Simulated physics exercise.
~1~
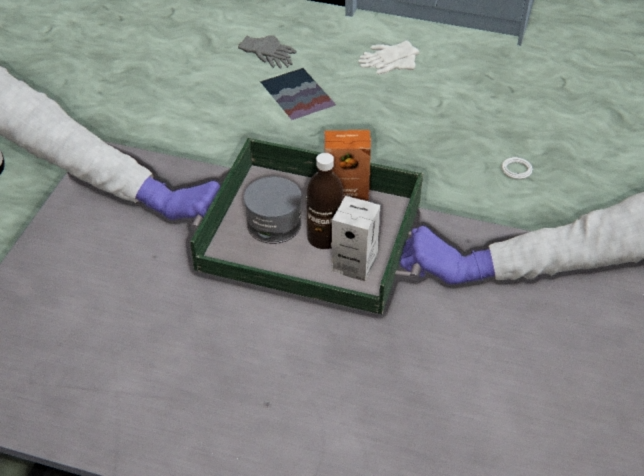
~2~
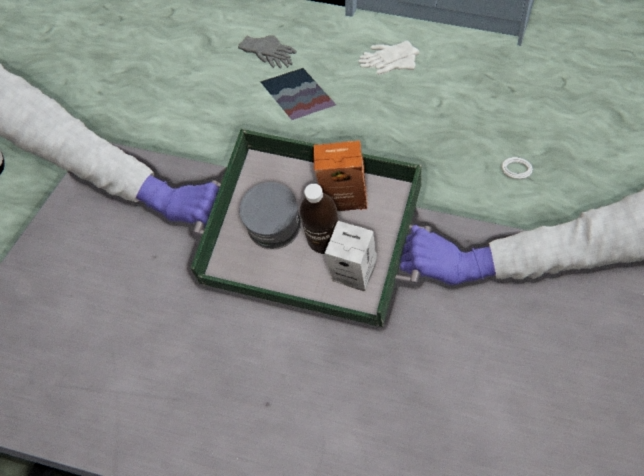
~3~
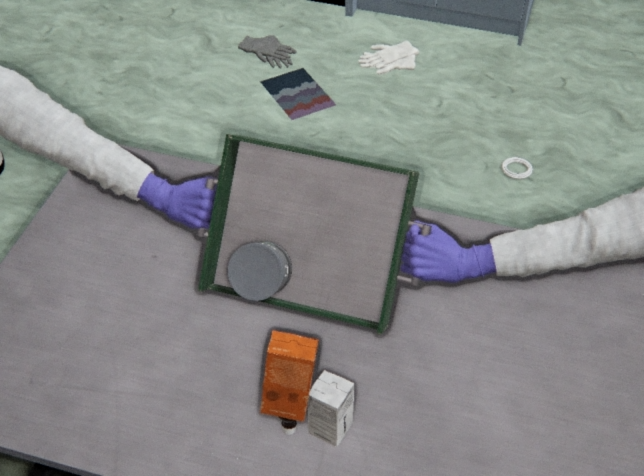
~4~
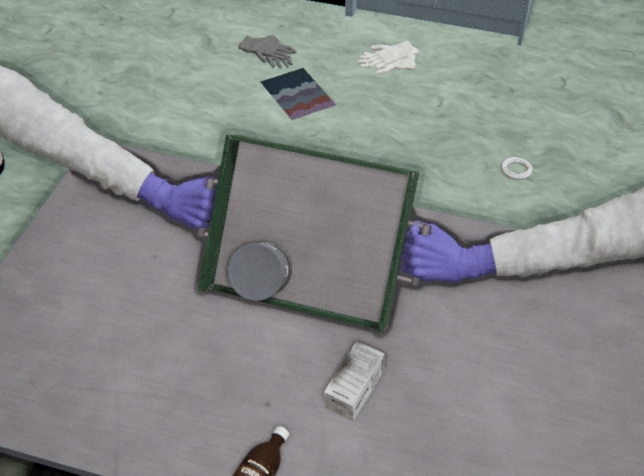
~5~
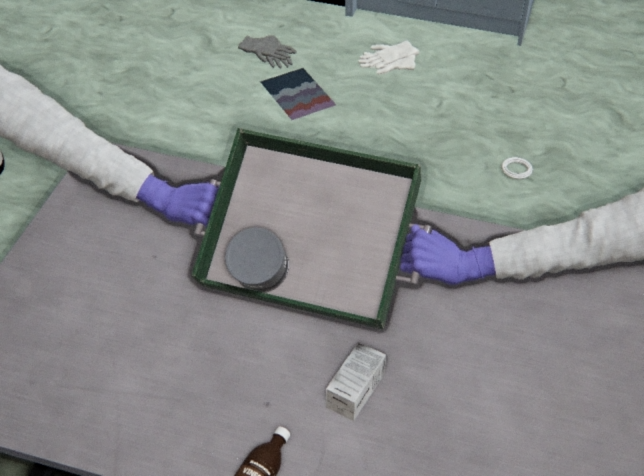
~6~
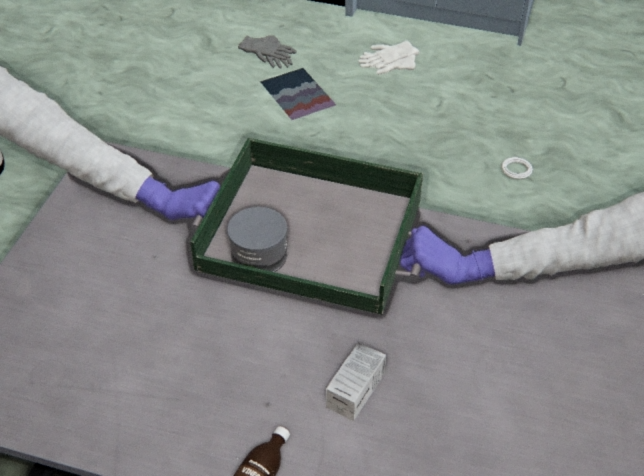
Two gloved hands tip a tray, spilling two cartons and a bottle, then level it.
